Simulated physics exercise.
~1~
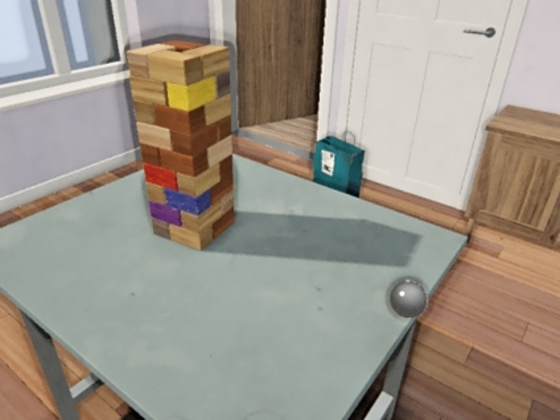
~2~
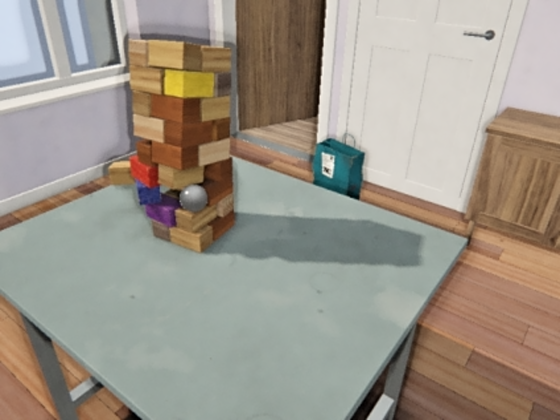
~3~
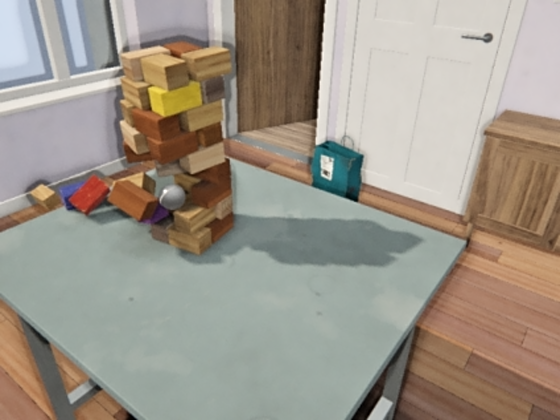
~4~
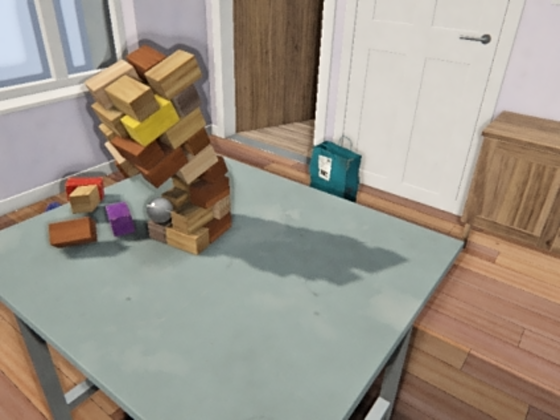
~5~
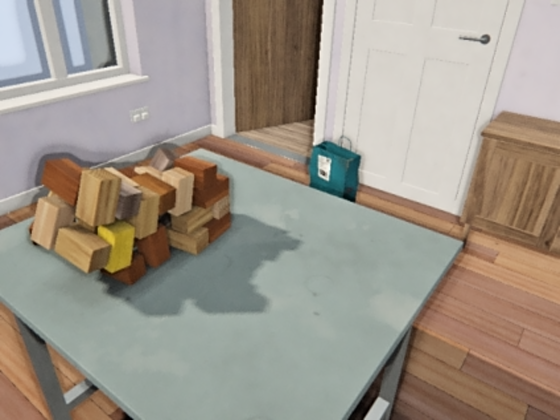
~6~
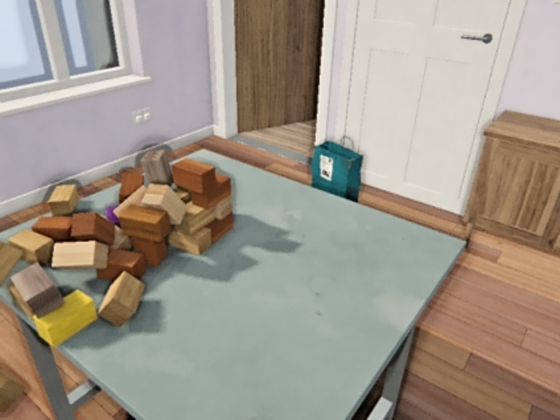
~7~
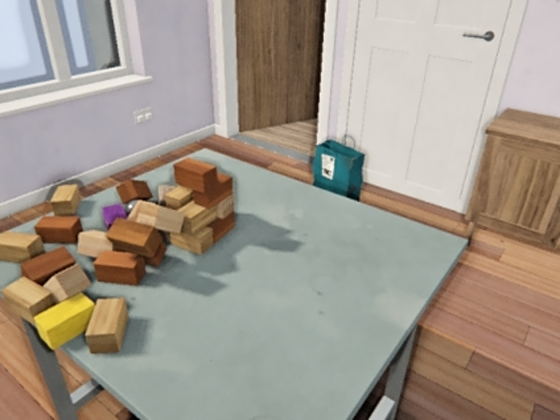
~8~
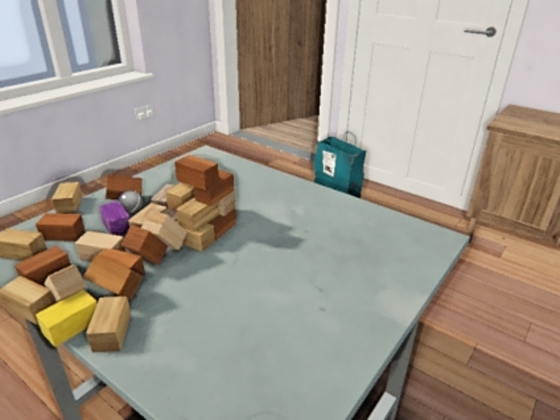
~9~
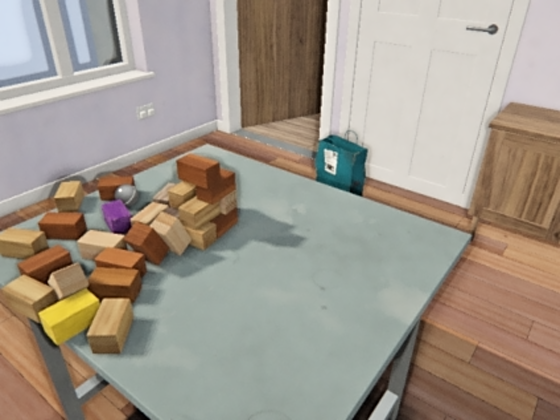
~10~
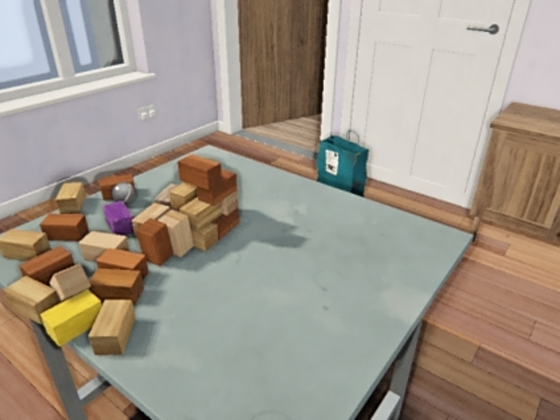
In a room with lilac walls and a wooden floor, a slightly swaying view looks down on a grey-green table, with a white door and a teal bag behind it. A tower of wooden blocks, a few coloured yellow, red, blue and purple, stands at the table's far left. A steel ball flies in from the right and strikes the lower part, knocking coloured blocks out leftward. The tower leans left, then collapses across the table. The blocks end scattered on the left, the yellow one near the corner, beside a low standing stub, with the ball resting among them.
